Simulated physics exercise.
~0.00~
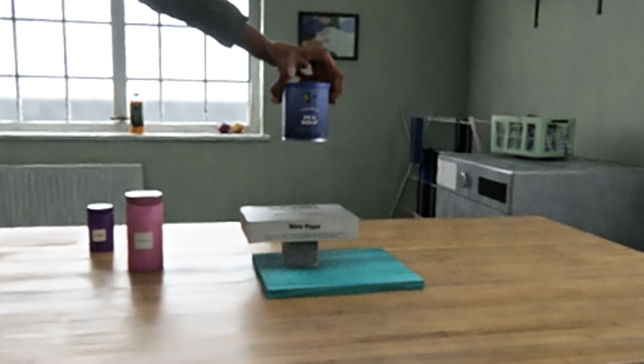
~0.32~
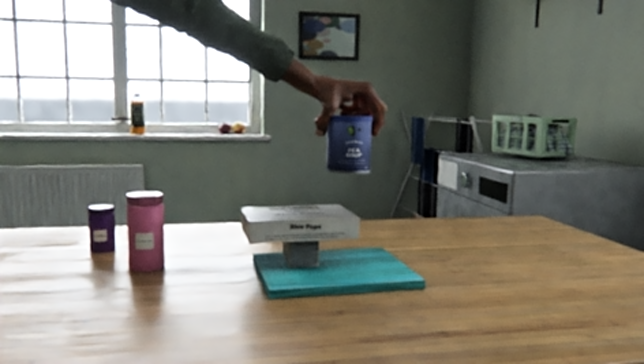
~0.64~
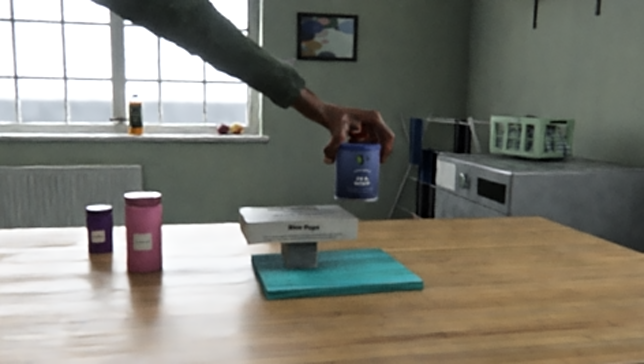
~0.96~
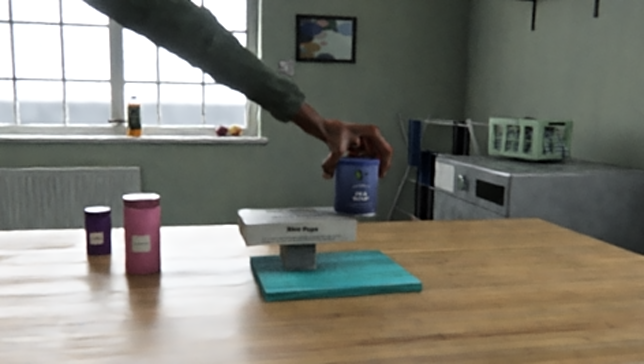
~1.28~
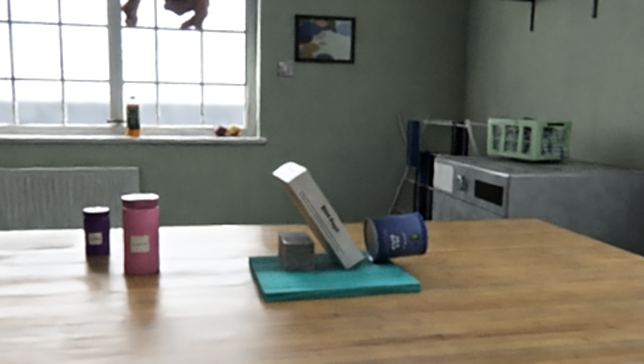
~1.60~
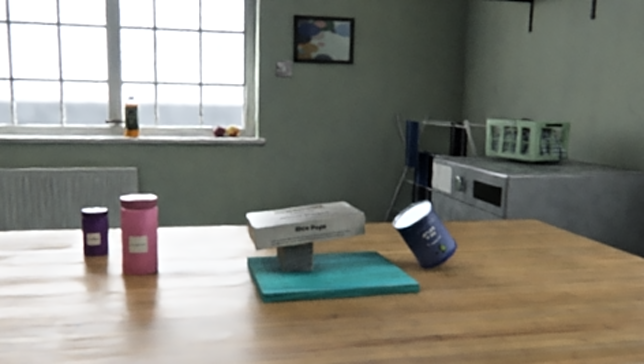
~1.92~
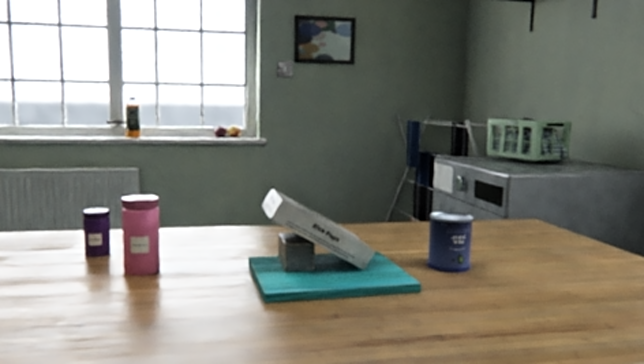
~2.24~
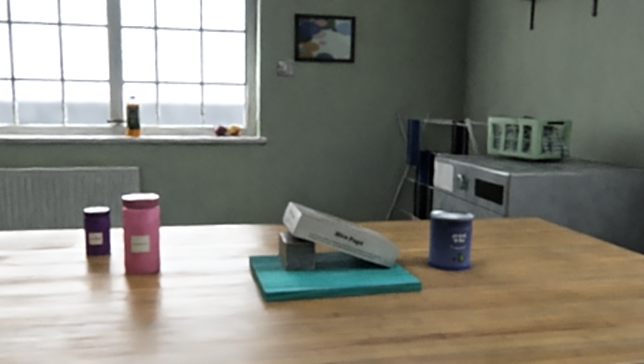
Hand lowering a blue pot onto the right end of a balanced white packet, which tips, toppling the pot onto the table.
